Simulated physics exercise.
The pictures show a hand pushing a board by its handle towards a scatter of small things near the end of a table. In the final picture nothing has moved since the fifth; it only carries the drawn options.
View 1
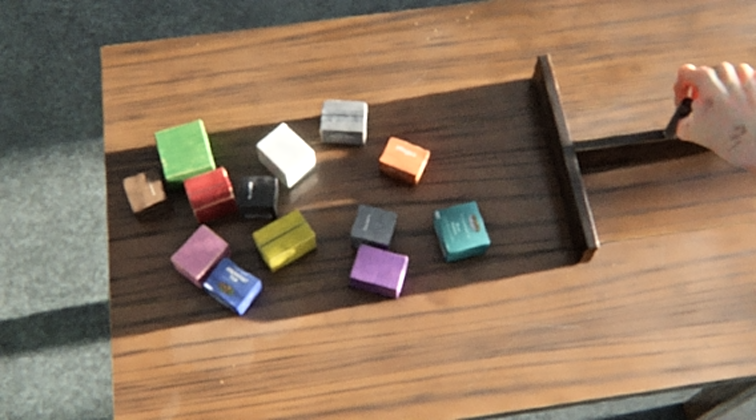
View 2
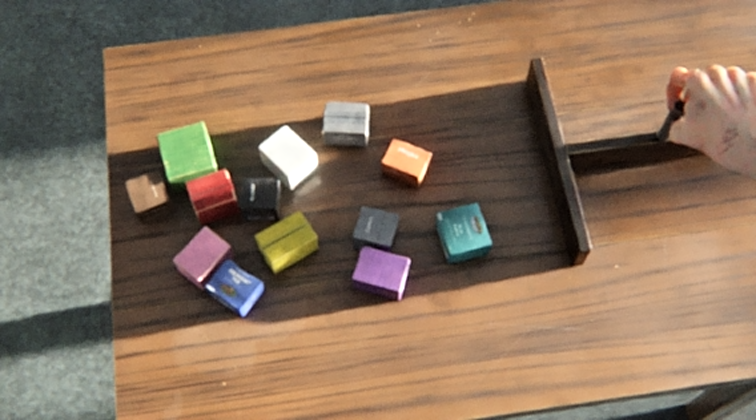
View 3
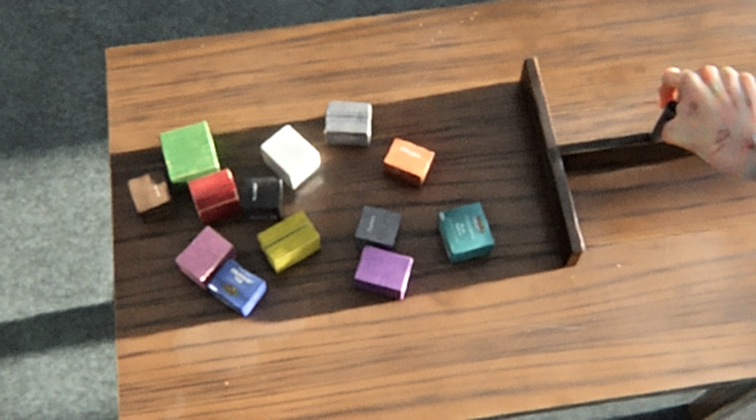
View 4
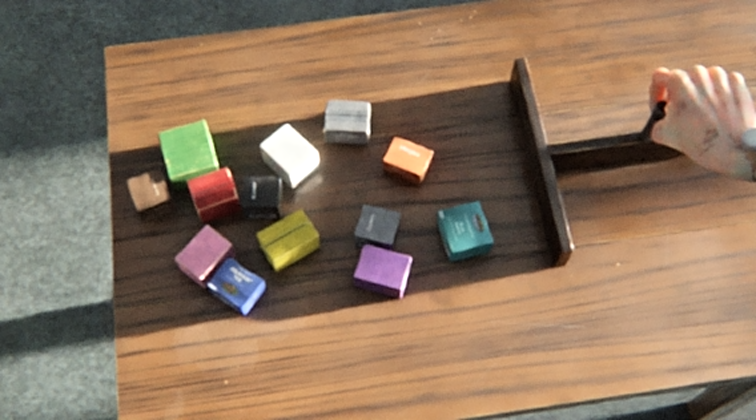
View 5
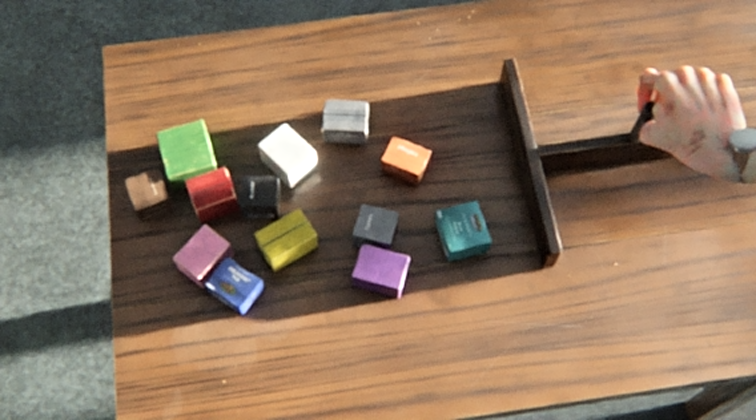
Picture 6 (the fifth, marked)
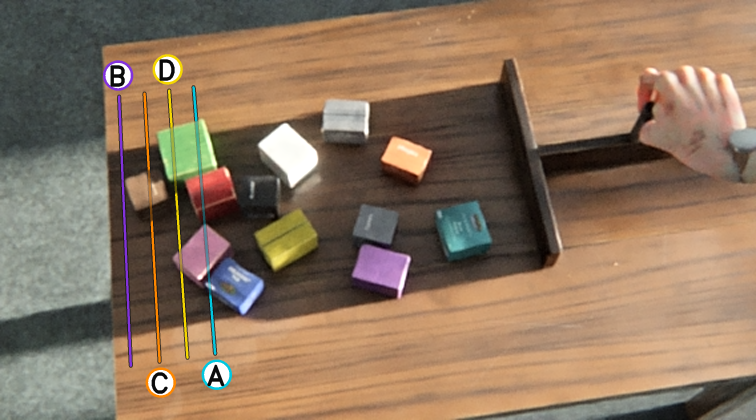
A hand at the right grips the handle of a long dark board standing on a wooden table, seen from above with grey carpet at the left. Small coloured blocks lie scattered left of the board: green, brown, red, pink and blue farthest left, white, black and yellow nearer the middle, then silver, grey, purple, orange and turquoise. The hand slides the board a short way left, the blocks stay in place, untouched, and the view shifts very slightly.
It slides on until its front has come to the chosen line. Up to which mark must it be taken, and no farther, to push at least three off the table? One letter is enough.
At A, and not before.
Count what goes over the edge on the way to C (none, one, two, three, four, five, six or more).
Six or more.
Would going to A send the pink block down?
By then, yes.
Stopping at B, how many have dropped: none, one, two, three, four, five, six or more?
In all, six or more.
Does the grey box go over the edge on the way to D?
No.
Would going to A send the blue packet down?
By then, no.
On the marked copy, A at (204, 212); B at (125, 223); C at (152, 219); D at (178, 216).
With A. Early on, board (415, 166); turquoise box (394, 229); grey packet (353, 230).
Further on, board (295, 182); pink block (144, 264); yellow box (187, 247).
At the end, board (203, 194); brown box over the edge; pink block over the edge; four fallen.
As for the rest, B drops thirteen, but is farther than needed; C drops eight, but is farther than needed; D drops five, but is farther than needed.
